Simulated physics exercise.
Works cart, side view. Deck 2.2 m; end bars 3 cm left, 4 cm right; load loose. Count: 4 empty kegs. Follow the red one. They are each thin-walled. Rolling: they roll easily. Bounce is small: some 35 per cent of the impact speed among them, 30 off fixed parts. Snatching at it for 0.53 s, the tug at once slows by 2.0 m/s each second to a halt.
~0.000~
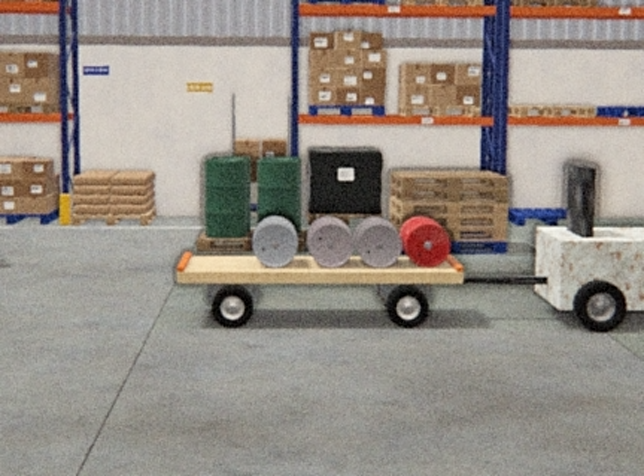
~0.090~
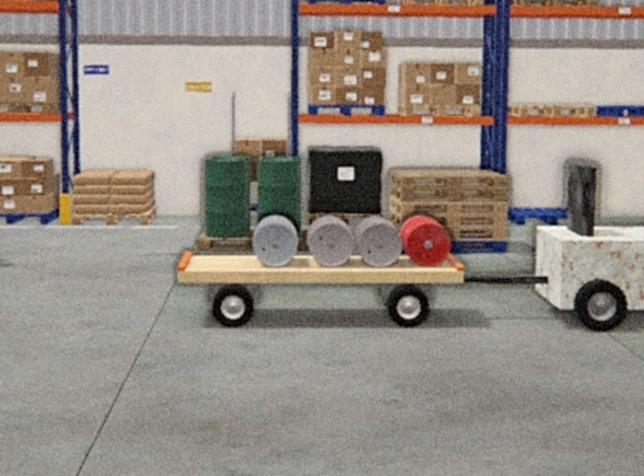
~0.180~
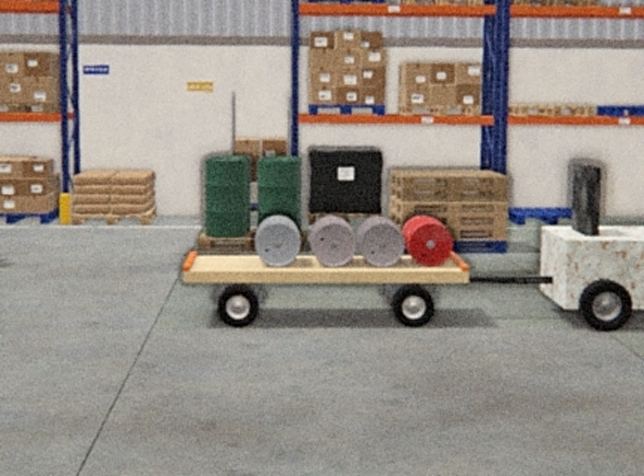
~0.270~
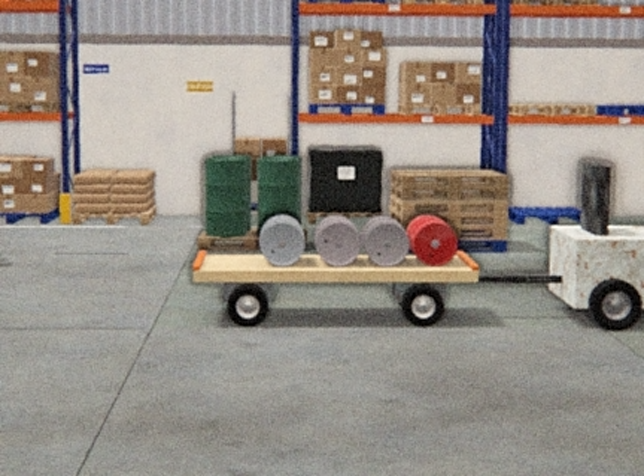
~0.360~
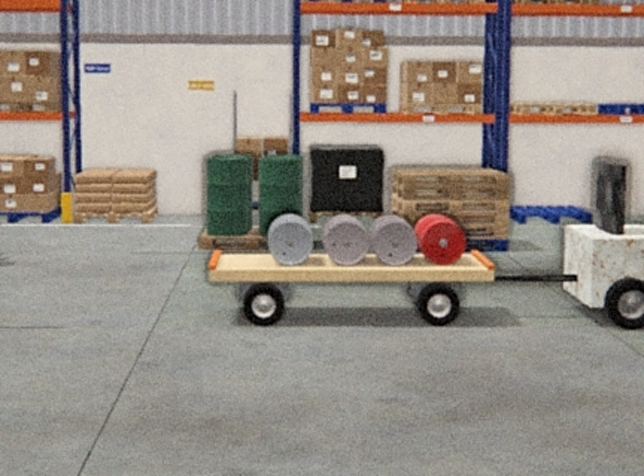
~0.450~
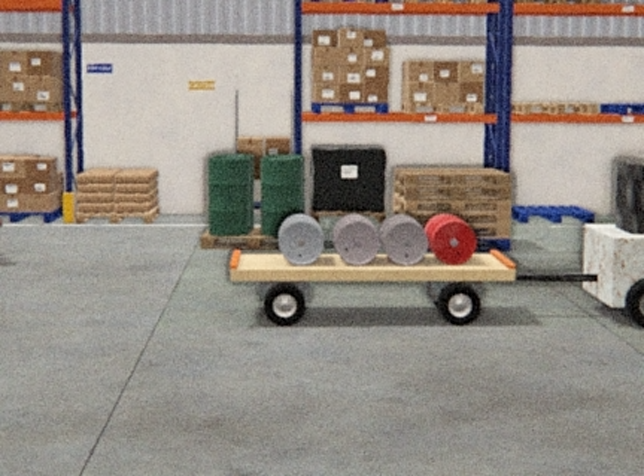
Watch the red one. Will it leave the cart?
Most likely it is held in.
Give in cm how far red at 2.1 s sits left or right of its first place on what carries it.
Red 85 left.
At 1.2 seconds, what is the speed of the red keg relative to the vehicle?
It's going at around 0.5 m/s.
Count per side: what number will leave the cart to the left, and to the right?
By side, that's 1 to the left and 0 to the right.
After 1.2 s, red is on the deck, 100 cm from the left bar, rolling left along the cart; 1 of 4 is off.
After 2.1 s, red is on the deck, 105 cm from the left bar, rolling right along the cart; 1 of 4 is off.
After 3.2 s, red is on the deck, 85 cm from the right bar, rolling right along the cart; 1 of 4 is off.
At rest (4.4 s), red is on the deck, 70 cm from the right bar; 1 of 4 is off.
